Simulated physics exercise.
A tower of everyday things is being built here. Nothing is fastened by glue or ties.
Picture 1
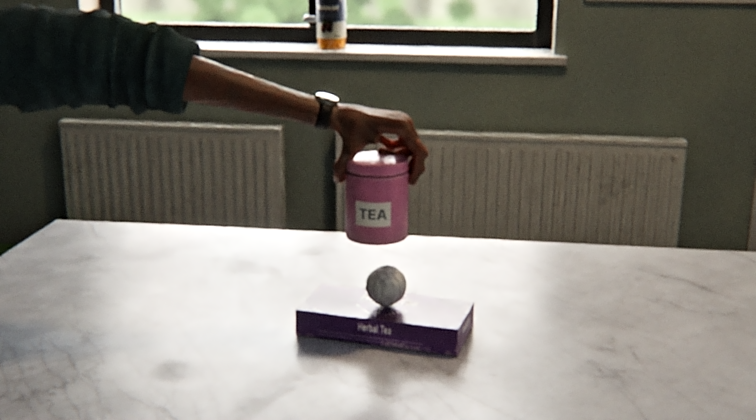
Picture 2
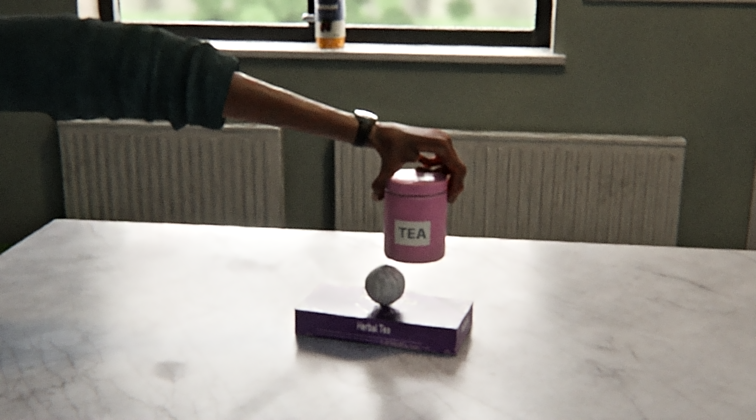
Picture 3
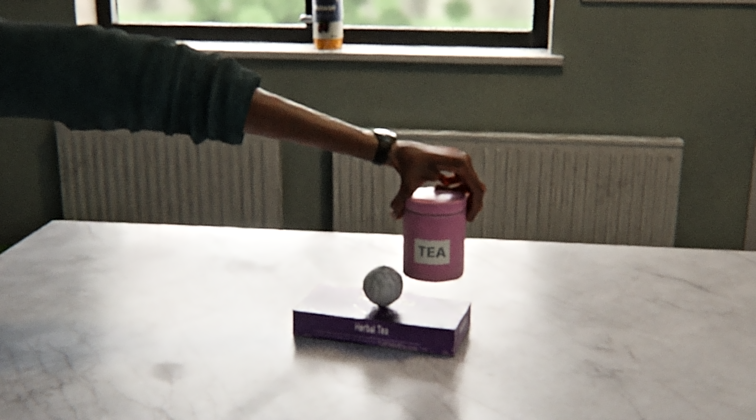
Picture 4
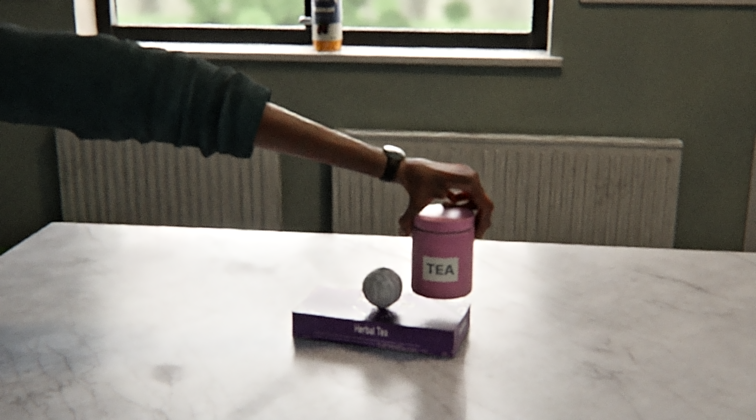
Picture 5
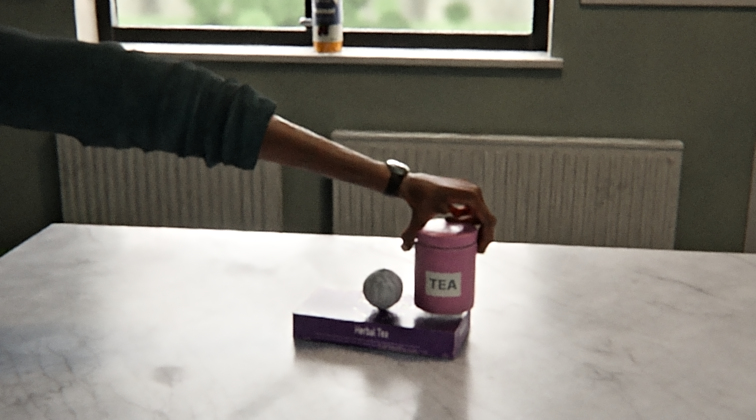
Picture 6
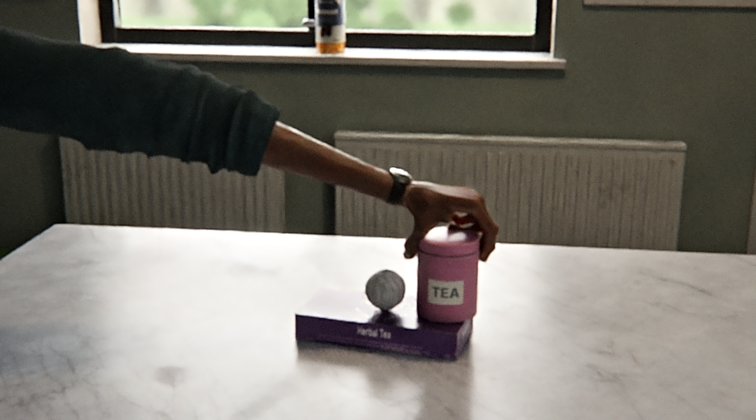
A pink tea jar, gripped from above by a hand, moved right and down past a small grey ball and was set on the right side of a purple herbal tea box, the hand still holding it.
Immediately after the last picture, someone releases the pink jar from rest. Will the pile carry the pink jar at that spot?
Pretty sure the pile is stable there.
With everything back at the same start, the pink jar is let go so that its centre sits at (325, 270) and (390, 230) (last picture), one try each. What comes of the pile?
First attempt - it does not fall; second attempt - it comes down.
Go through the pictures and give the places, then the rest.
Coming down; pink jar (377, 198); purple packet (386, 318), in the first picture.
Coming down; pink jar (415, 216); purple packet (385, 317), in the second picture.
Coming down; pink jar (434, 234); purple packet (383, 318), in the third picture.
Coming down; pink jar (442, 251); purple packet (382, 320), in the fourth picture.
Coming down; pink jar (445, 266); purple packet (383, 321), in the fifth picture.
Set down, still held; pink jar (448, 274); purple packet (385, 322), in the sixth picture.
Then, 0.30 s after the last picture, nothing has stirred.
Then, 0.80 s after the last picture, pink jar resting near (448, 274).
At rest, all 3 in place. Seen from the same camera at the end, pink jar near (448, 274). The pile stays up.
